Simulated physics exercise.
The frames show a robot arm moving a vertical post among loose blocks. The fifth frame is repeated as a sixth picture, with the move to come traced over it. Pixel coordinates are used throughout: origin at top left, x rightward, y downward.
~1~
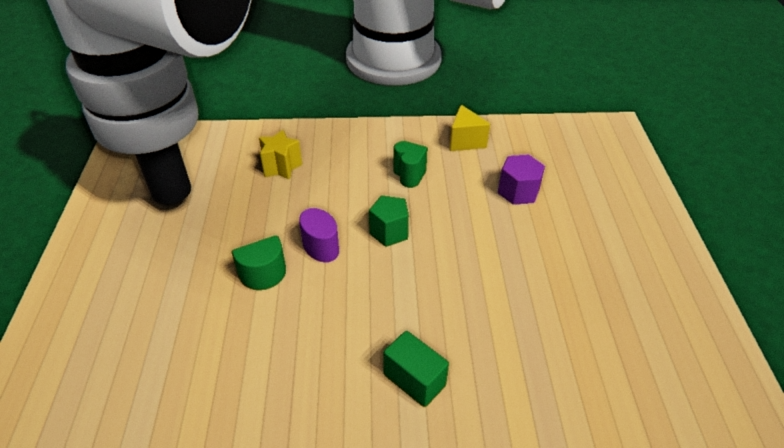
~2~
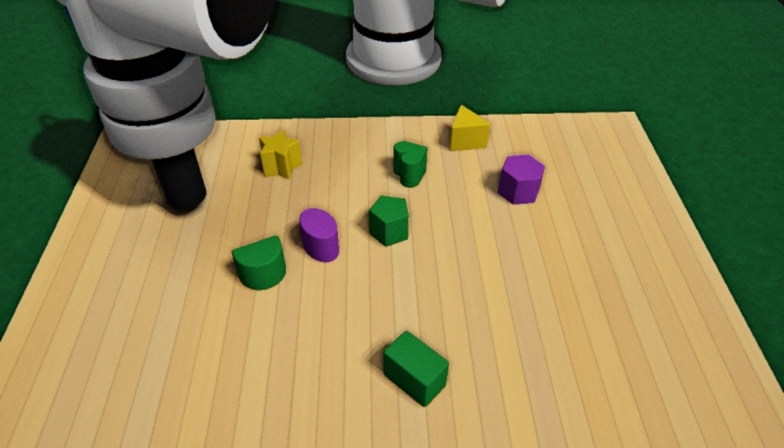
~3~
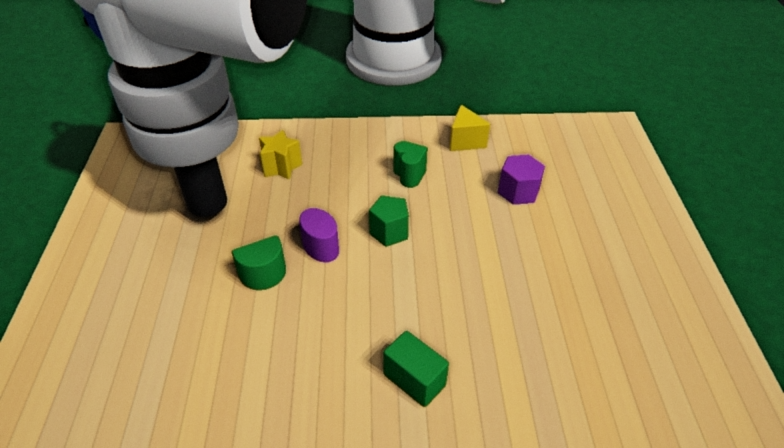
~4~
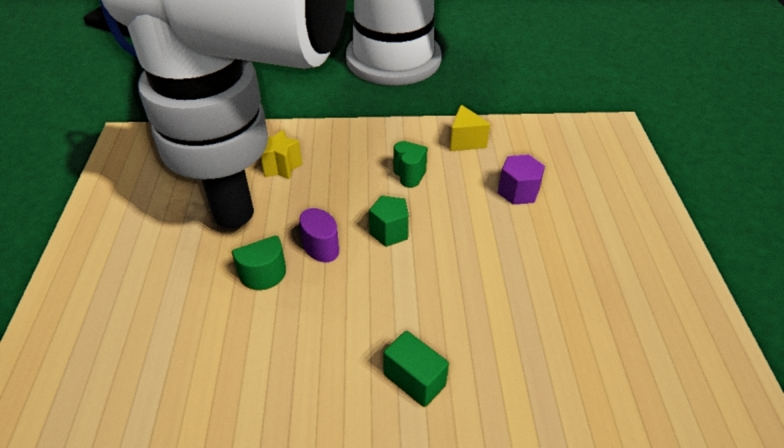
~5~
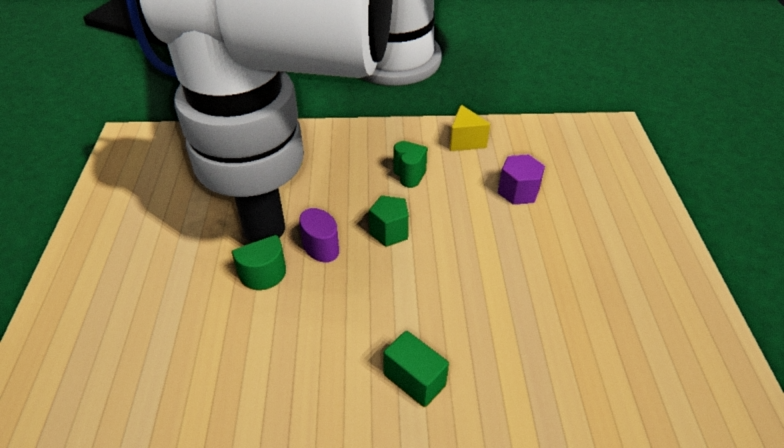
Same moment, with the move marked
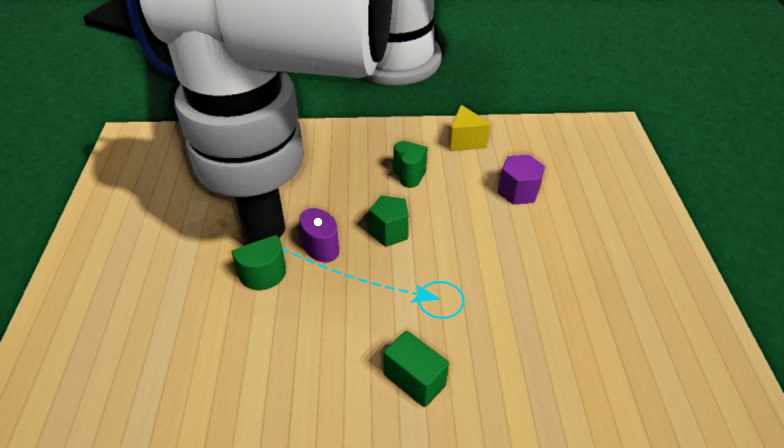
On a light wooden board over a green surface, a grey and white robot arm moves its black post rightward and slightly toward the viewer, reaching just behind a green D-shaped block while the visible green, purple and yellow blocks stay still.
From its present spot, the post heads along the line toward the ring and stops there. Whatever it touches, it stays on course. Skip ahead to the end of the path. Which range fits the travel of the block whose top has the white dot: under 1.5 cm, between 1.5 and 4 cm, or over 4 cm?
The block winds up beyond 4 cm from where it is now.
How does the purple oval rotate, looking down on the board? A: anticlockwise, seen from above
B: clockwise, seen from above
Correct choice: A.
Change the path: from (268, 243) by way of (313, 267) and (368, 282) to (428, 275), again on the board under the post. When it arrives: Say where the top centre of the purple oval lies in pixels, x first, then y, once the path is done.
At roughly (351, 225).
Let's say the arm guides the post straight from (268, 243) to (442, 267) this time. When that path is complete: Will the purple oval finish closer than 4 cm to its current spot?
No
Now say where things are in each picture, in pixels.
The first frame shows post tip (172, 191); block tops, green D-shaped block (258, 251); purple oval (318, 222); green pentagonal block (390, 207); green oblong (416, 356).
The second frame shows post (187, 196); blocks unchanged.
The third frame shows post (208, 203); blocks unchanged.
The fourth frame shows post (234, 214); blocks unchanged.
The fifth frame shows post (265, 230); green D-shaped block (258, 251); purple oval (318, 222); green pentagonal block (390, 207); green oblong (416, 356).
Path on the board, from (268, 243) via (347, 276), ending at (441, 299); the dot is on the purple oval.
The first path, step by step. One third of the way, post (318, 252); green D-shaped block (267, 255), turned 50° clockwise; purple oval (356, 227), turned 40° anticlockwise.
Two thirds of the way, post (379, 272); green D-shaped block (267, 255), turned 50° clockwise; purple oval (402, 231), turned 100° anticlockwise; green pentagonal block (398, 202), turned 40° anticlockwise.
At the end, post (442, 287); green D-shaped block (267, 255), turned 50° clockwise; purple oval (412, 232), turned 125° anticlockwise; green pentagonal block (399, 202), turned 45° anticlockwise; green oblong in place.
